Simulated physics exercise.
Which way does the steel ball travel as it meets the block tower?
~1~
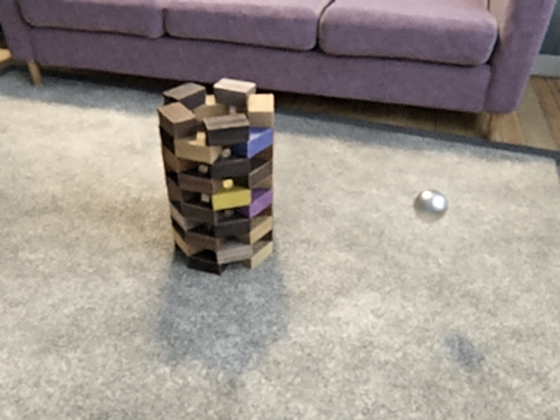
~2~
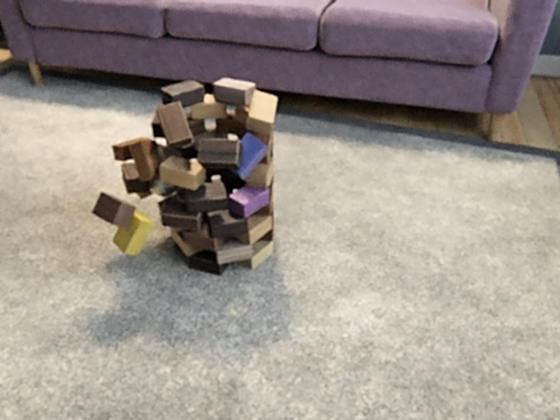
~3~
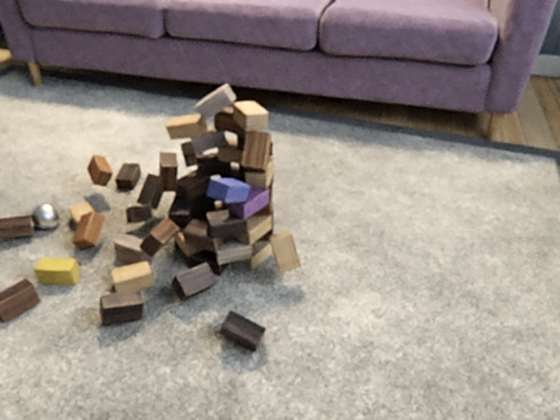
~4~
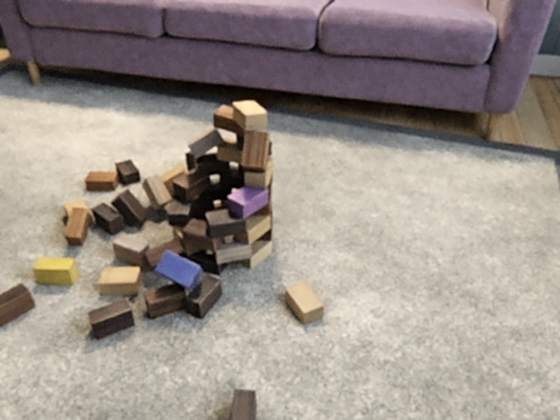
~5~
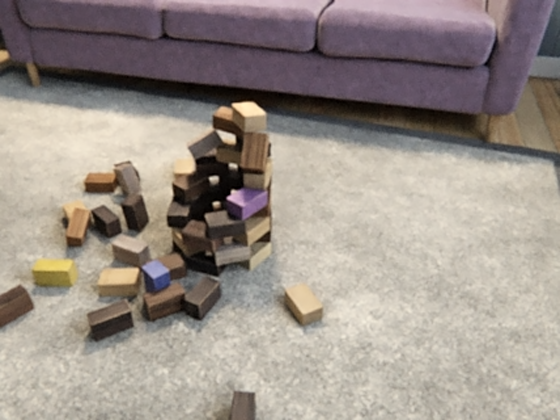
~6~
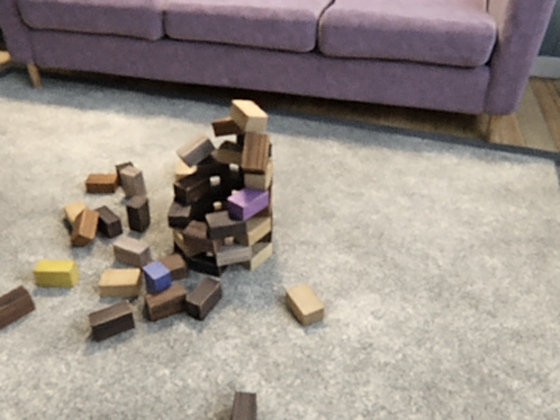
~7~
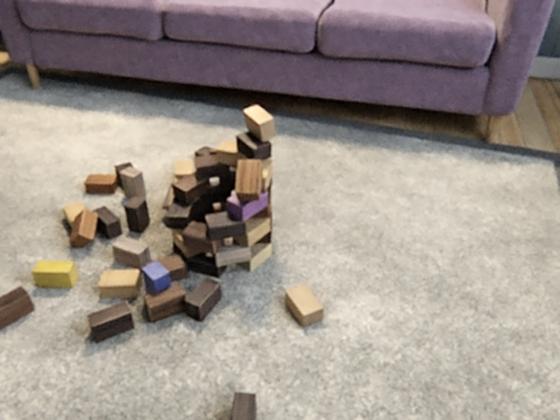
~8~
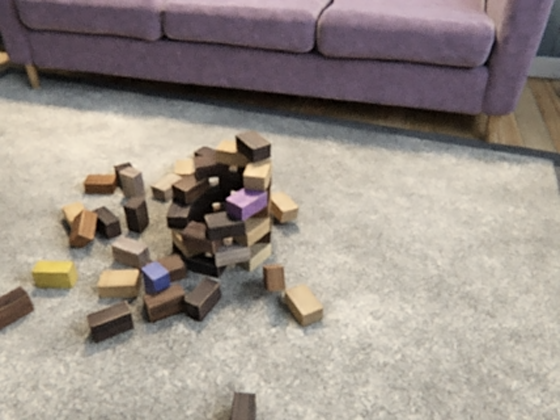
The ball travels to the left, going from the right side of the tower to the carpet on its left.
